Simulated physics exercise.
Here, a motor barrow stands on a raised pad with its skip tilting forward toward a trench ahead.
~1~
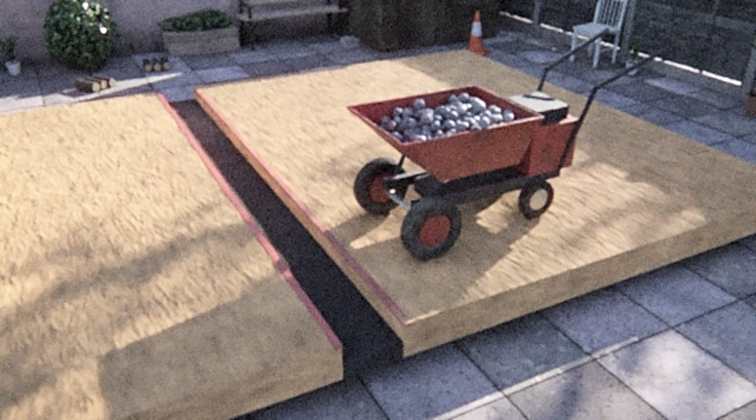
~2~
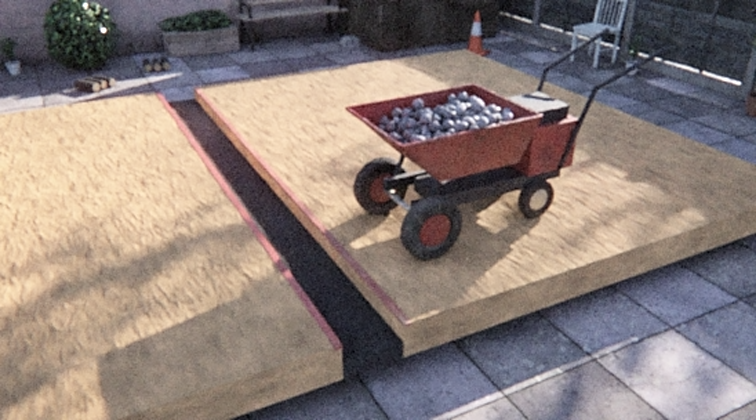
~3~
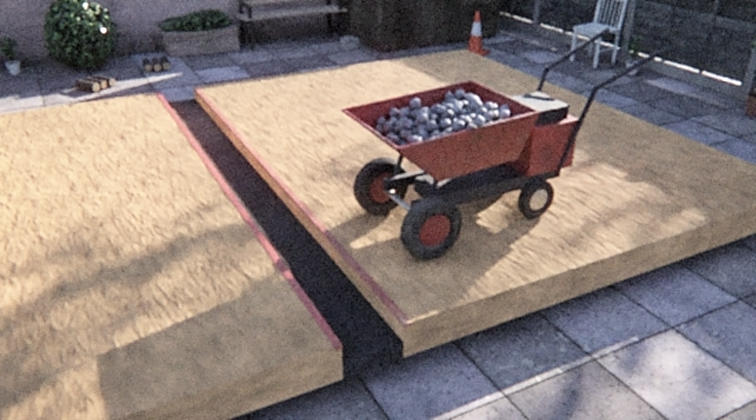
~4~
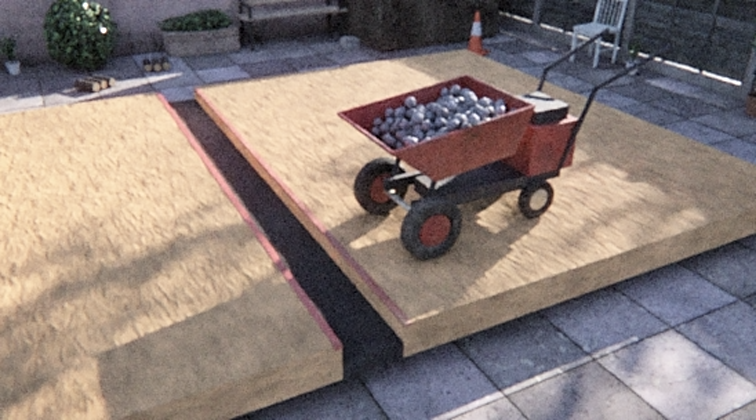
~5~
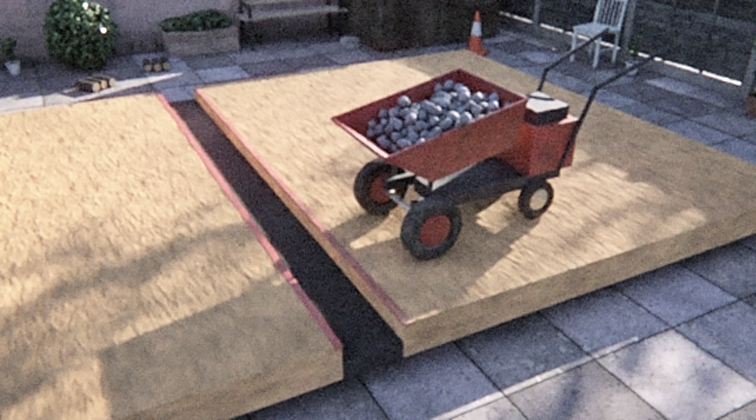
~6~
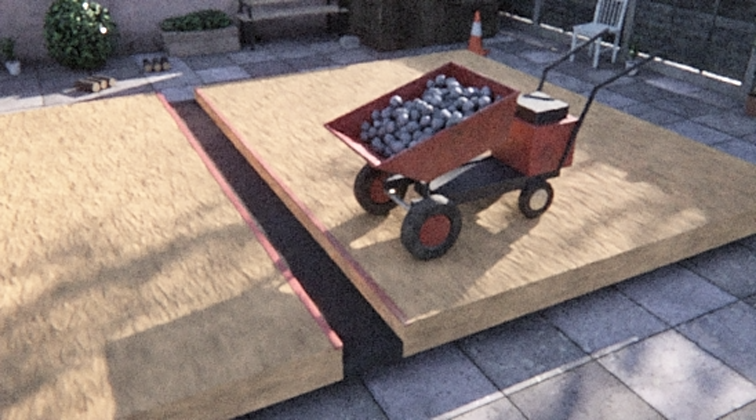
On a paved patio, a motor barrow's red skip of round cobbles gradually tilts forward.
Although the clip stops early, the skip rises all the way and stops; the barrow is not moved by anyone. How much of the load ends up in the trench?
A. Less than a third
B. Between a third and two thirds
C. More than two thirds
Answer: B.
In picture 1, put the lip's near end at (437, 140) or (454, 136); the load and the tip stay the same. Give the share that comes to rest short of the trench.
About 10 percent the first time, about 20 percent the second.
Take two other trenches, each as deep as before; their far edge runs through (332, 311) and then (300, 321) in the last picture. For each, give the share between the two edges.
I'd expect close to 30 in a hundred and then close to 70 in a hundred.
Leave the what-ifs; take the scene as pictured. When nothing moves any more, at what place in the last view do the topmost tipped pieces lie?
Once it settles, the peak is close to (289, 241) in the last picture.
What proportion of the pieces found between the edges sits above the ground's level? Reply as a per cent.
30 per cent, near enough.
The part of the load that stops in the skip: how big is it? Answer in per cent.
Close to 15 per cent, give or take.
Soon, skip tipped steeply; all in the skip.
A while on, skip tipped right over; most in the skip; a small part in or heaped over the trench; a small part beyond it; a stray few falling.
Towards the end, skip tipped right over; about a quarter in the skip; about half in or heaped over the trench; about a third beyond it.
Finally, skip tipped right over; a small part in the skip; about half in or heaped over the trench; about a third beyond it.
